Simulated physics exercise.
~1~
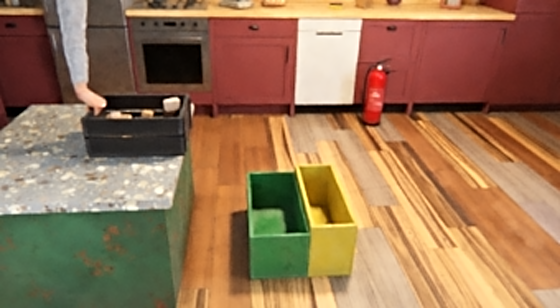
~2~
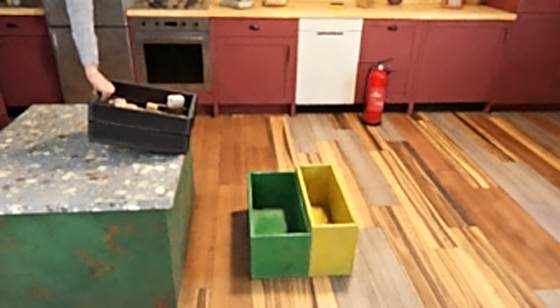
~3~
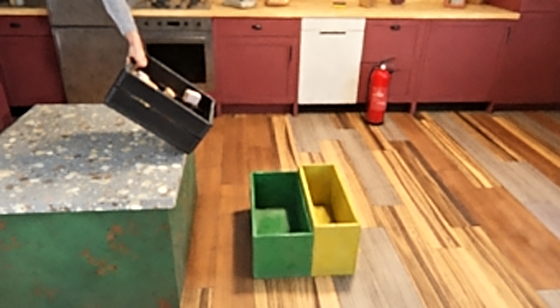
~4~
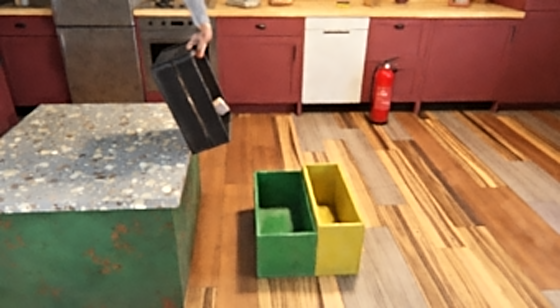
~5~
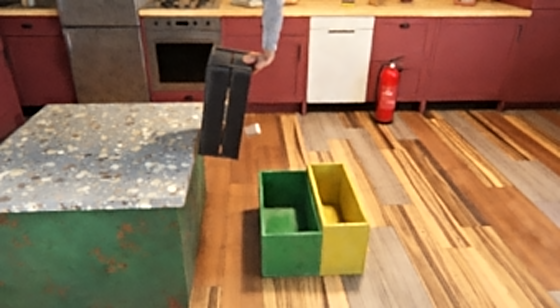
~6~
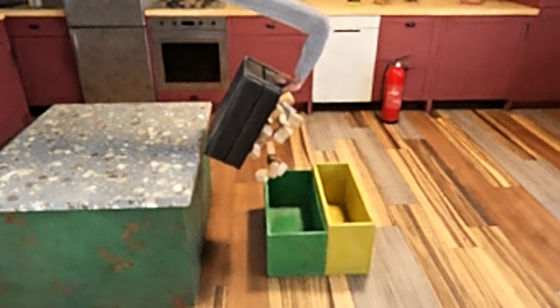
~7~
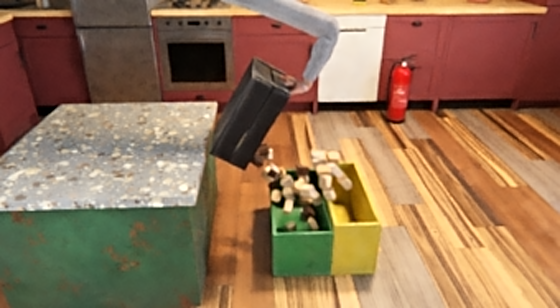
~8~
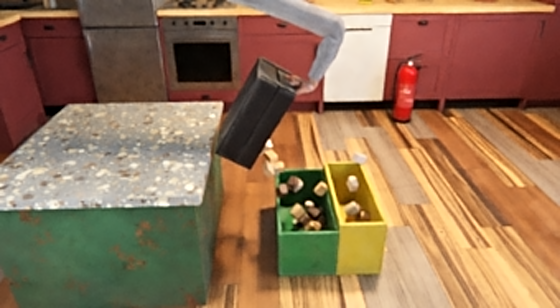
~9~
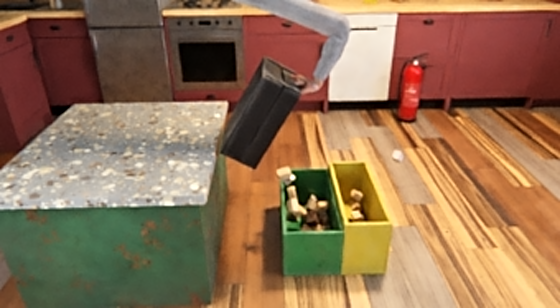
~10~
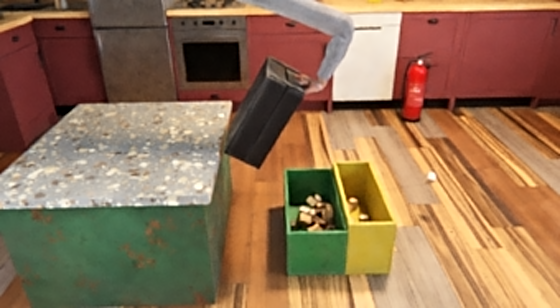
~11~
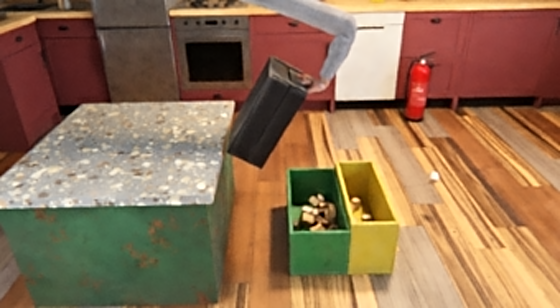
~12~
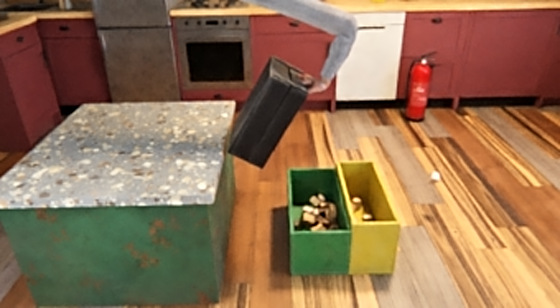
An arm tipping a black tote of wooden blocks into green and yellow bins, one block landing on the floor beyond.
